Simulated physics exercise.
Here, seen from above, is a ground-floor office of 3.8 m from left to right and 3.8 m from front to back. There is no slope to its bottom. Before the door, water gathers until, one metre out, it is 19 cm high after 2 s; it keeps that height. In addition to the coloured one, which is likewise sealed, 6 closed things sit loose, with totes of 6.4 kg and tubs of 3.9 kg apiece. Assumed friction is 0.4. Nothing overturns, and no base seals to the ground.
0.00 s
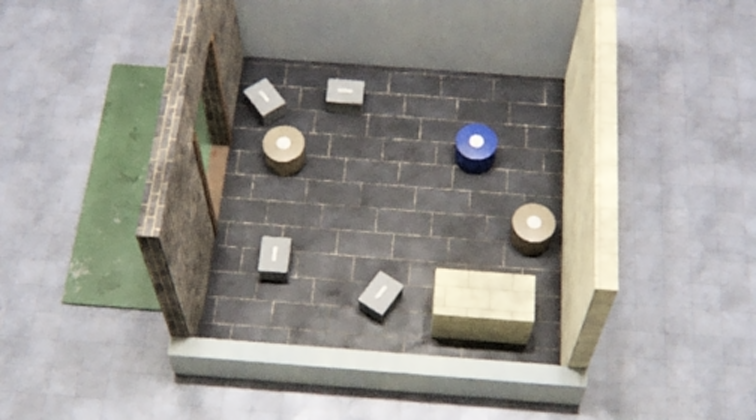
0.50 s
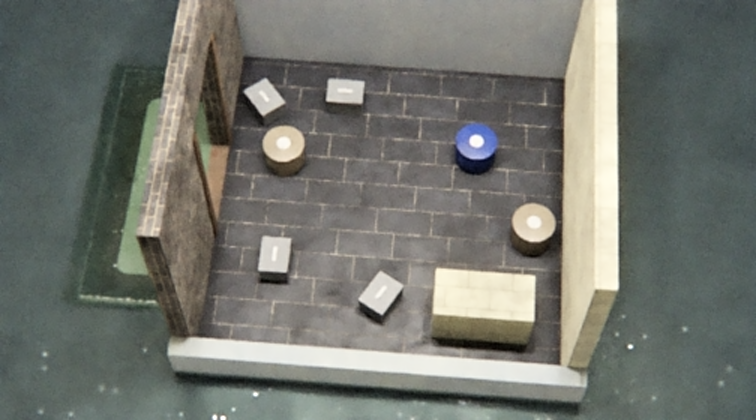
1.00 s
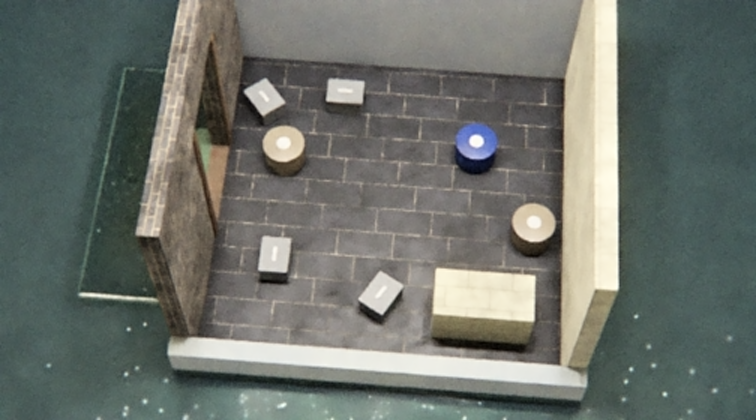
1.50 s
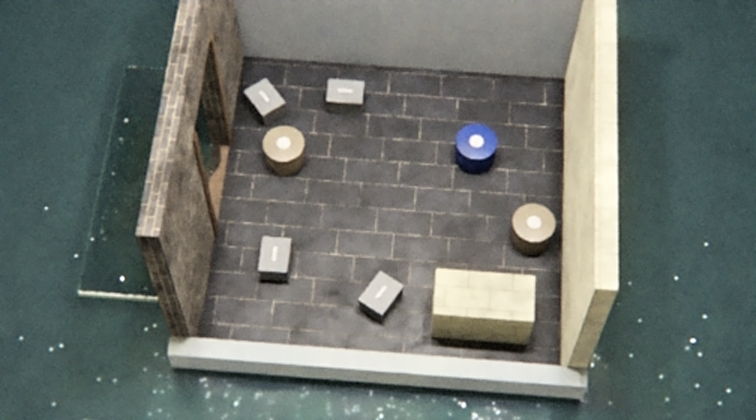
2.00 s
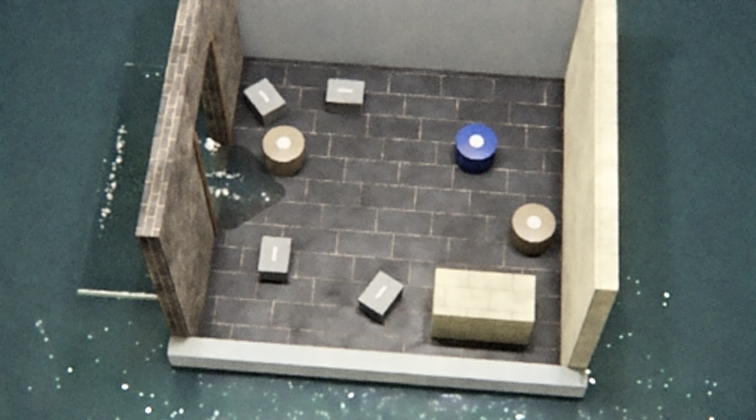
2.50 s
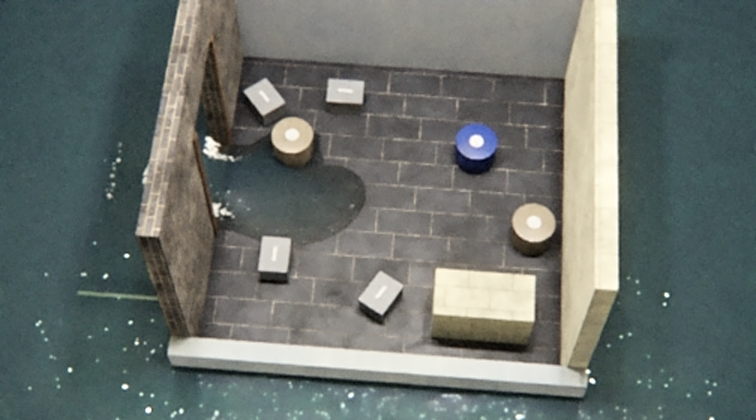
In a small office seen from above, grey totes, two tan tubs and a blue tub sit on a dark tiled floor. Water spreads around the outside walls and covers the green patch at left, then pours through the left doorway and pools inside, nudging the nearest tan tub slightly.
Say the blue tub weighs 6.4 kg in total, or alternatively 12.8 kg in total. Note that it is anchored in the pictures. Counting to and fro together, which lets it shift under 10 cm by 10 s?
The one that works is none of the two.
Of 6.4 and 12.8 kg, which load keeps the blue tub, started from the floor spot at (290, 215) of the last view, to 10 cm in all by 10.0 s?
No load works.
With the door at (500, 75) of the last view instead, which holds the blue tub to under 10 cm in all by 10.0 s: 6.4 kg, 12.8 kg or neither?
Moved there, neither choice works.
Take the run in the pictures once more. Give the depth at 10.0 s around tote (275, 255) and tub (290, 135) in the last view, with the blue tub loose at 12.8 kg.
I'd put it at 5 cm and 9 cm respectively.
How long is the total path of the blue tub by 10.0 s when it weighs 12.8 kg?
Close to 80 cm, all told.
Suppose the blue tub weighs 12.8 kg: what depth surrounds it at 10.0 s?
Depth: Approx. 10 cm.
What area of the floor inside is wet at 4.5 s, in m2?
That flooded area is roughly 10.5 m2.
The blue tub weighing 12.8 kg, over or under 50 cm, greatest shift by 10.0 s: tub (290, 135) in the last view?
Result: Threshold exceeded.
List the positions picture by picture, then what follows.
The blue tub at (477, 142), on the bottom; 0.0 m2 under water; 0 of 7 have shifted, in the first frame.
The blue tub at (477, 142) rests on the ground; 0.0 m2 under water; 0 of 7 have shifted, in the second frame.
The blue tub at (477, 142), on the bottom; 0.0 m2 under water; 0 of 7 have shifted, in the third frame.
The blue tub at (477, 142), on the bottom; 0.0 m2 under water; 0 of 7 have shifted, in the fourth frame.
The blue tub at (477, 142), on the bottom; 0.4 m2 under water; 0 of 7 have shifted, in the fifth frame.
The blue tub at (477, 142), on the bottom; water covers 1.4 m2; 1 of 7 have shifted, in the sixth frame.
After 3.5 s the blue tub would be 0 cm from its start with 6.4 kg and 0 cm from its start with 12.8 kg; 1 cm of water round it then.
After 4.5 s the blue tub would be 47 cm from its start with 6.4 kg and 3 cm from its start with 12.8 kg; 4 cm of water round it then.
After 7.0 s the blue tub would be 83 cm from its start with 6.4 kg and 6 cm from its start with 12.8 kg; 7 cm of water round it then.
After 10.0 s the blue tub would be 98 cm from its start with 6.4 kg and 53 cm from its start with 12.8 kg; 10 cm of water round it then.
